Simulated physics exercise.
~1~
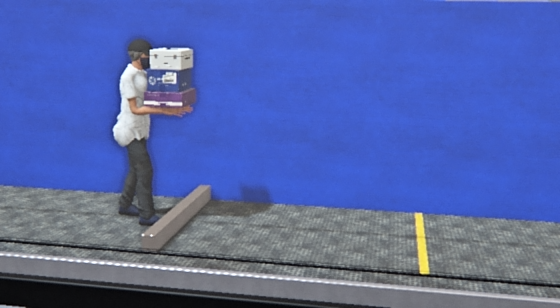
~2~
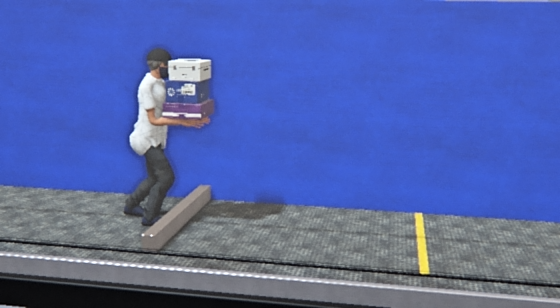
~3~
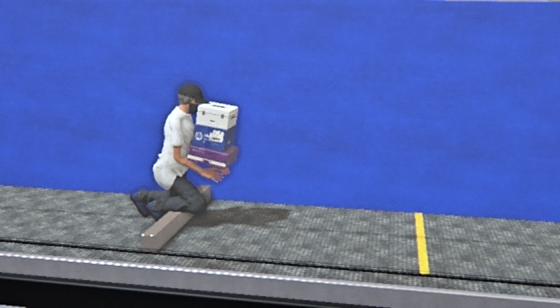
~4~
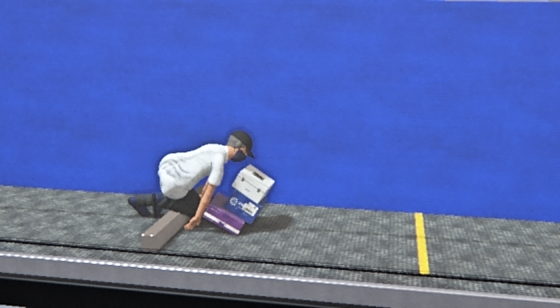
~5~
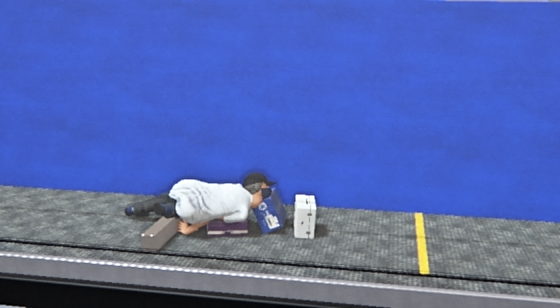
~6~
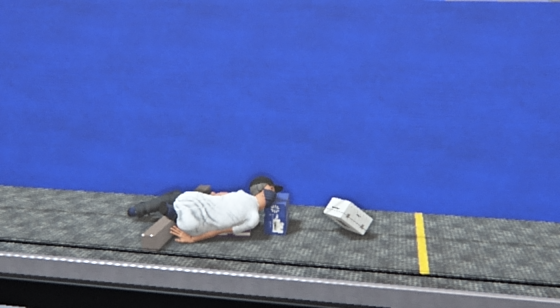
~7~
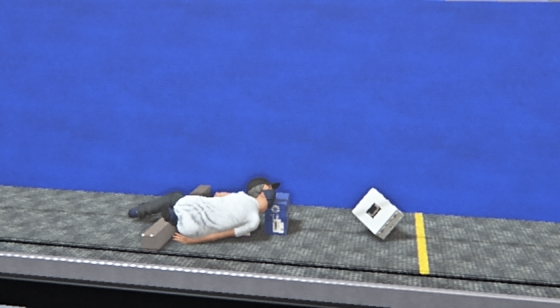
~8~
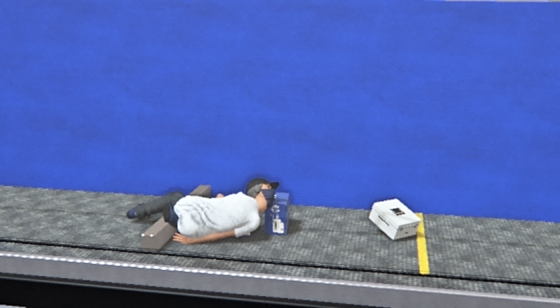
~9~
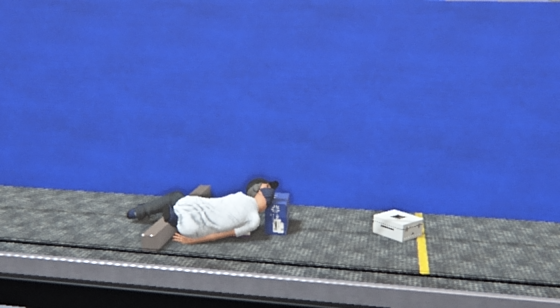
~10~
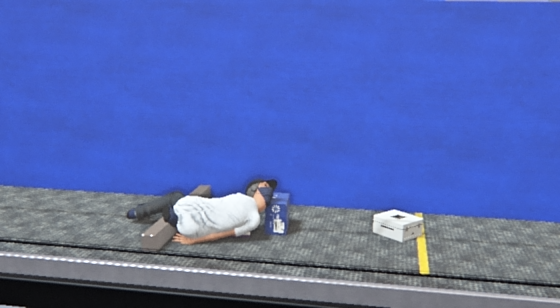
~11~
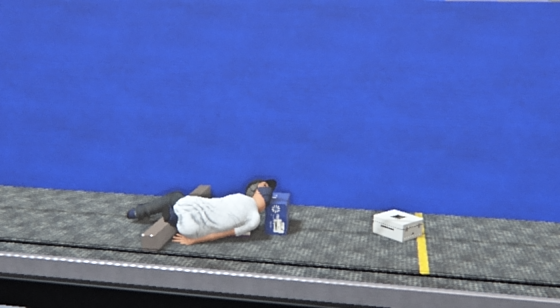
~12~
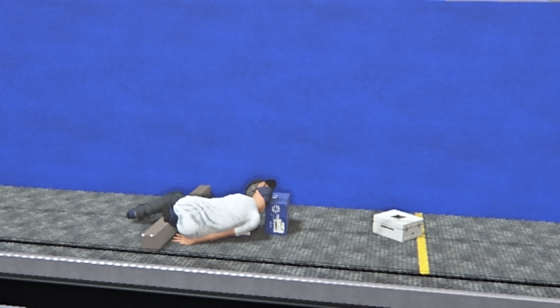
Man carrying stacked boxes tripping over a low rail and falling flat, the white box tumbling right, stopping just short of a yellow line.
